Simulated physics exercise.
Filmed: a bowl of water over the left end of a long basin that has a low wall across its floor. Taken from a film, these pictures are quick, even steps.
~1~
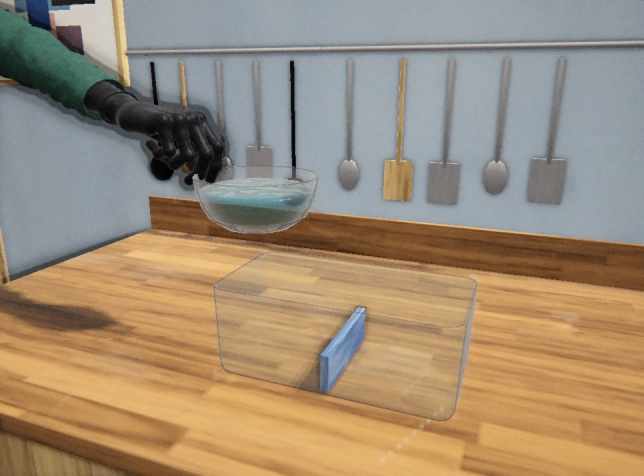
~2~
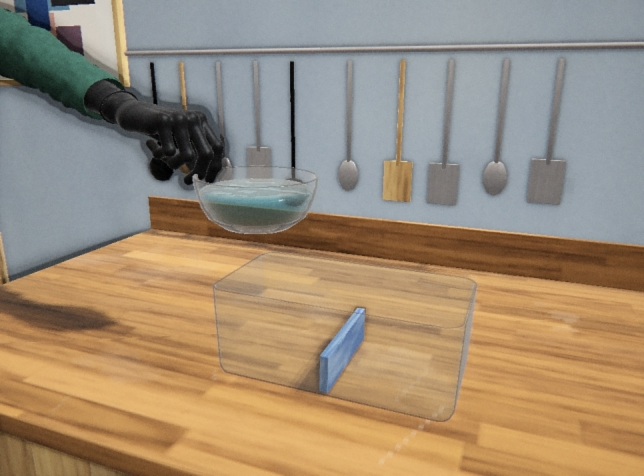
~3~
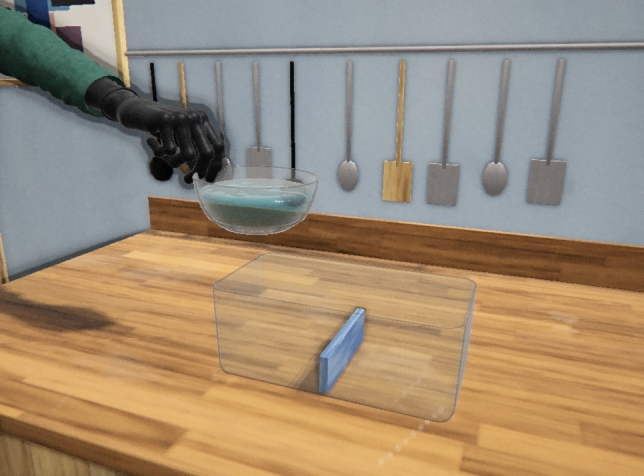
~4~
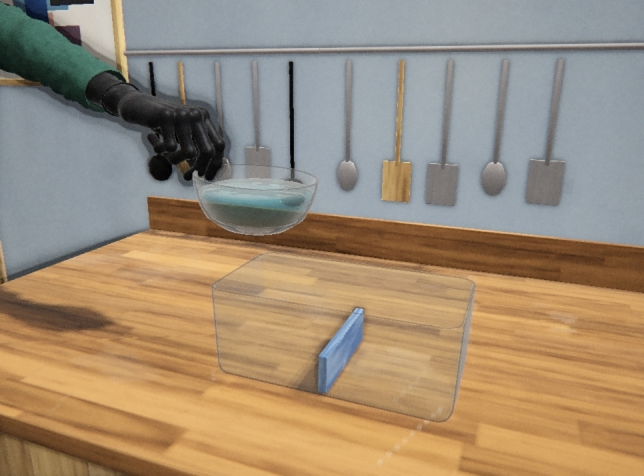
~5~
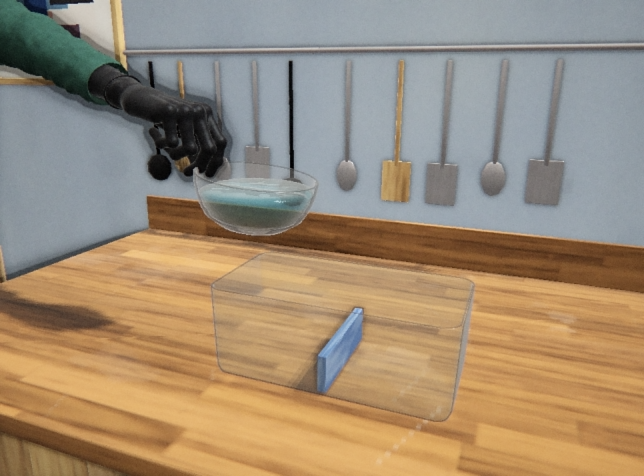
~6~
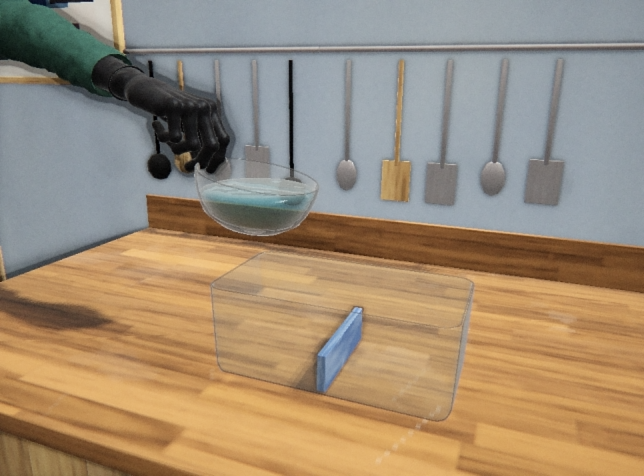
A gloved hand slowly tilts a bowl of water slightly rightward above a clear basin.
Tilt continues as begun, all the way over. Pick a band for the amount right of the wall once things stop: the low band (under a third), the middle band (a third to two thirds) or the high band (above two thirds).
The middle band.
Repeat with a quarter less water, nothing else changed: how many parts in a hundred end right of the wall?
Roughly 45 in a hundred.
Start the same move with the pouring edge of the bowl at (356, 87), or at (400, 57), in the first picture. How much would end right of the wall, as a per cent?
It comes out at around 95 percent and then around 70 percent.
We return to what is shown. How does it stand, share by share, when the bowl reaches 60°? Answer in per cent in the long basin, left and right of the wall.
The left part holds close to 5 per cent, the right part close to 25.
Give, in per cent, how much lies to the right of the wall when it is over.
That is roughly 60 percent of it.
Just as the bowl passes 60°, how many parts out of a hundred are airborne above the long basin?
25 per cent.
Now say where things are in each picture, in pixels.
It leans 0°; its right rim is at (313, 181); the water meets the walls at (211, 184) and (312, 193); the long basin's rim runs from (241, 269) to (471, 303); the wall's top is at (345, 331), in the first picture.
It leans 0°; its right rim is at (313, 182); the water meets the walls at (210, 184) and (312, 193), in the second picture.
It leans 2°; its right rim is at (313, 184); the water meets the walls at (211, 184) and (311, 194), in the third picture.
It leans 4°; its right rim is at (313, 186); the water meets the walls at (210, 184) and (311, 195), in the fourth picture.
It leans 7°; its right rim is at (313, 189); the water meets the walls at (210, 183) and (311, 195), in the fifth picture.
It leans 11°; its right rim is at (314, 193); the water meets the walls at (212, 183) and (314, 194), in the sixth picture.
A moment on, the bowl is tipped part way and 46 per cent is still to pour, 5 is left of the wall and 23 right of it.
Next, the bowl is tipped on its side and 3 per cent is still to pour, 35 is left of the wall and 59 right of it.
Then the bowl is tipped right over and 0 per cent is still to pour, 40 is left of the wall and 60 right of it.
Later the bowl is tipped right over and 0 per cent is still to pour, 40 is left of the wall and 60 right of it.
Finally, 40 per cent lies left of the wall, 60 right of it and 0 outside.
